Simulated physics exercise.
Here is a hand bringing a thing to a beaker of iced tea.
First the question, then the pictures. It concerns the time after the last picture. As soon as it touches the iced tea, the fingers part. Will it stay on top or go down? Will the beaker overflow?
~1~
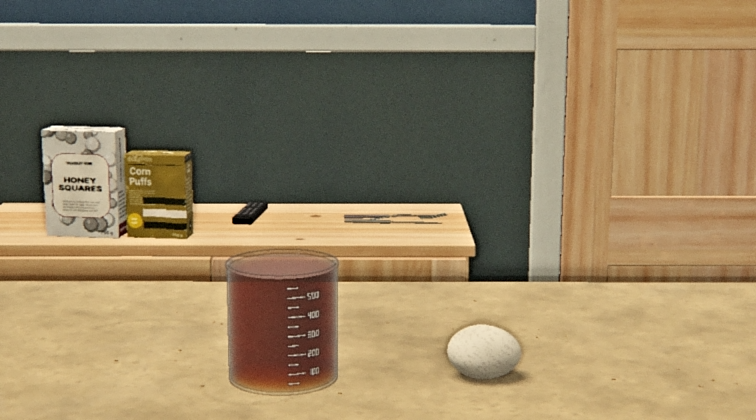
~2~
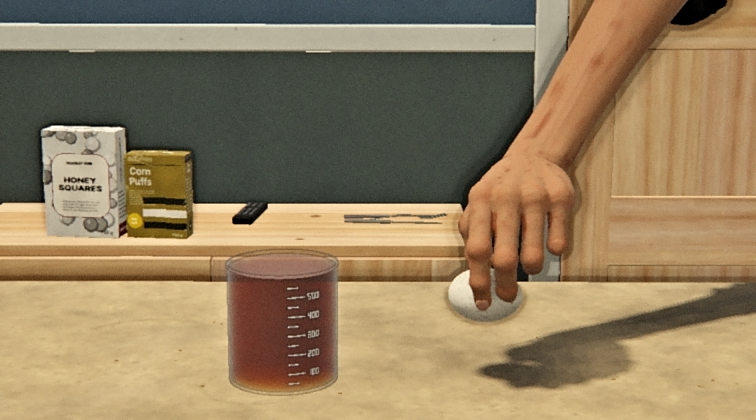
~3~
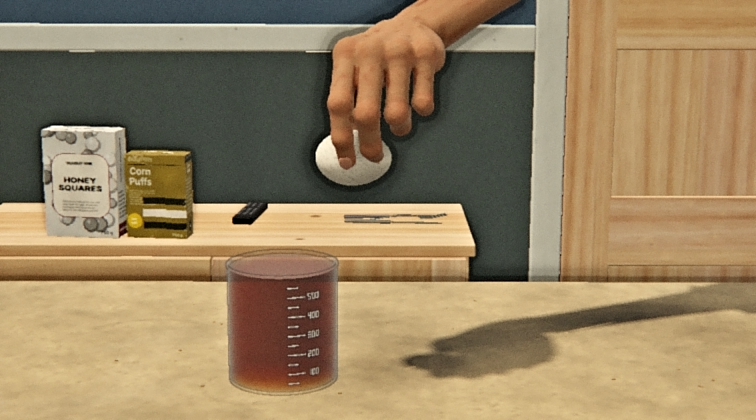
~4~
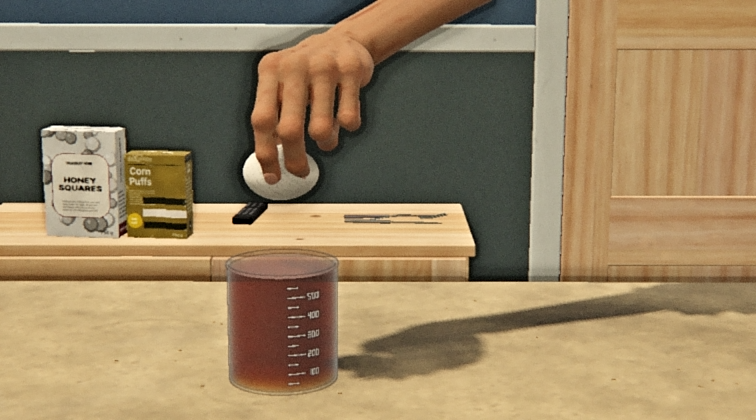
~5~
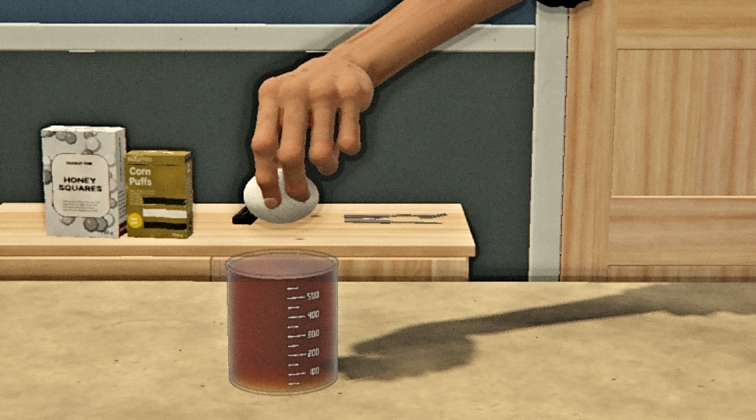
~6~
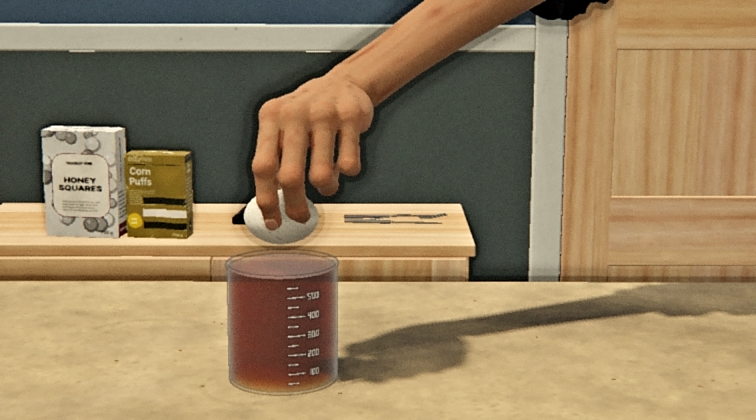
Iced tea: Under; beaker: Spill.
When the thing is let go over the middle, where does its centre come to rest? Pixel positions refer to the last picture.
Near (283, 348).
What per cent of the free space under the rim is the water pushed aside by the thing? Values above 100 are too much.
270 %.
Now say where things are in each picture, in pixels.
In the first frame, the egg lies on the top at (484, 352); beaker (283, 319) nearly full.
In the second frame, a hand picks up the egg at (485, 295); beaker nearly full, surface at (282, 267).
In the third frame, the egg is carried over at (354, 157); beaker (283, 319) nearly full.
In the fourth frame, the egg is above the beaker at (281, 173); beaker nearly full, surface at (282, 267).
In the fifth frame, the egg comes down at (281, 197); beaker (283, 319) nearly full.
In the sixth frame, the egg is just over the surface at (282, 217); beaker nearly full, surface at (282, 267).
A moment on, the egg enters the iced tea; the beaker is full to the brim.
Further on, the egg goes on down; the beaker is full to the brim; a puddle lies round it.
When it is over, the egg rests at the bottom; the beaker is full to the brim; a puddle lies round it.
